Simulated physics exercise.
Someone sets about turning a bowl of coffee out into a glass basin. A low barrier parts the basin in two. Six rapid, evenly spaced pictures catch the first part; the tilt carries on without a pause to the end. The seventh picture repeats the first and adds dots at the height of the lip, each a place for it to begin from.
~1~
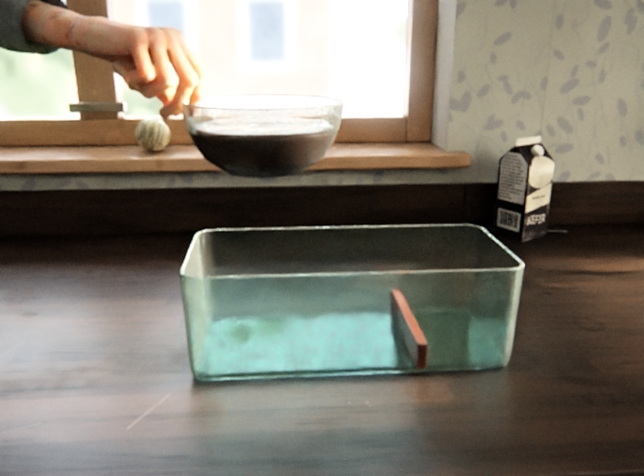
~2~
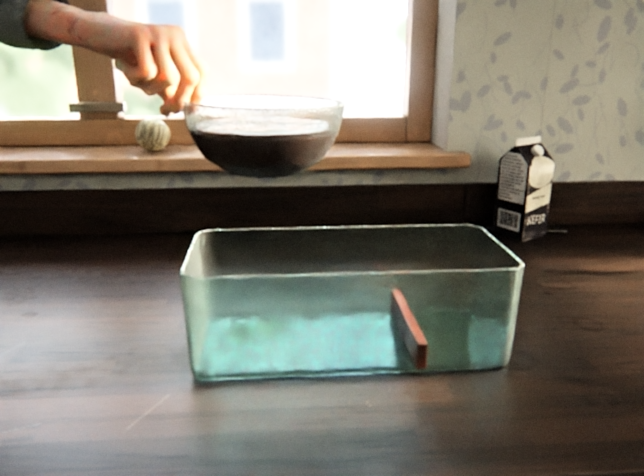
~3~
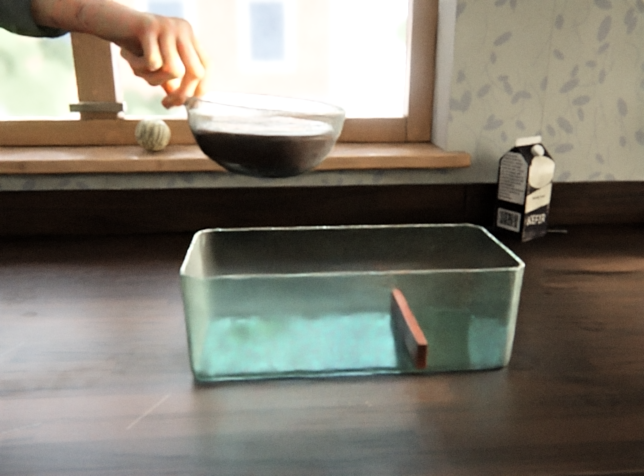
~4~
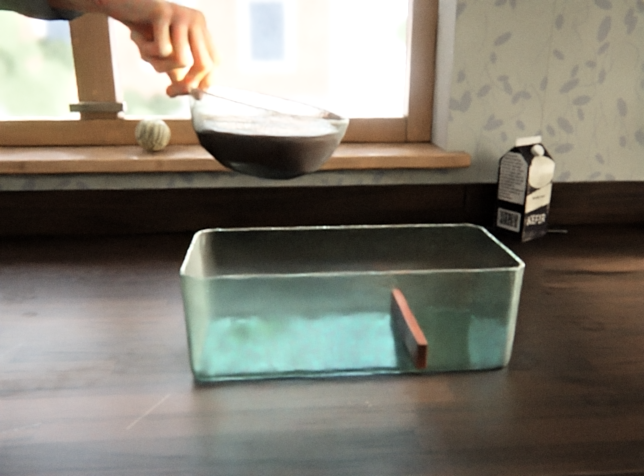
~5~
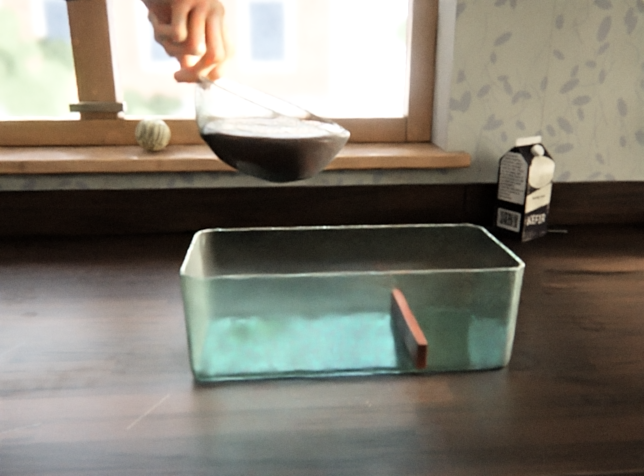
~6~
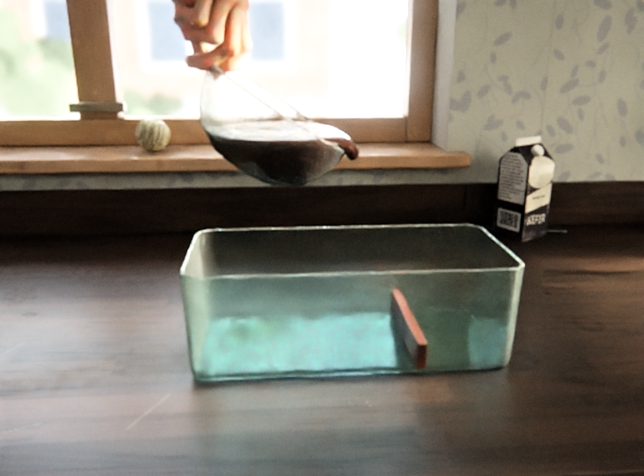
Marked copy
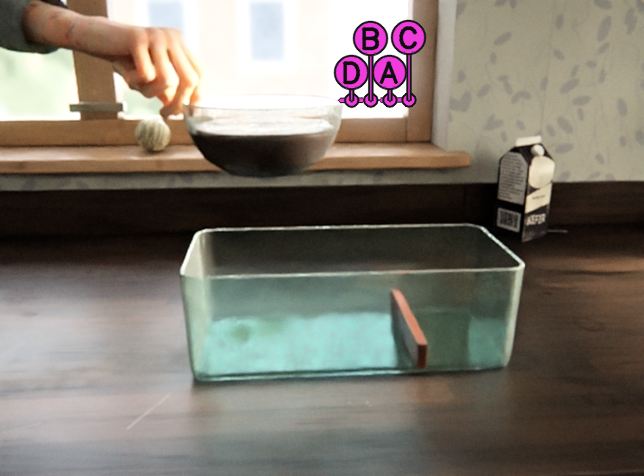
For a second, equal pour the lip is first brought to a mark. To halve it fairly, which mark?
B beats the others.
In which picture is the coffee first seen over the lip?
Picture 6.
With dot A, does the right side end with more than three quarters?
No, it does not.
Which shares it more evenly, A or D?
The answer is A.
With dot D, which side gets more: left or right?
The left side.
In magenta, A at (389, 100); B at (370, 100); C at (408, 99); D at (351, 100).
For dot A, about 39 % ends left of the wall and 61 % right of it.
For dot B, about 50 % ends left of the wall and 49 % right of it.
For dot C, about 29 % ends left of the wall and 70 % right of it.
For dot D, about 73 % ends left of the wall and 27 % right of it.
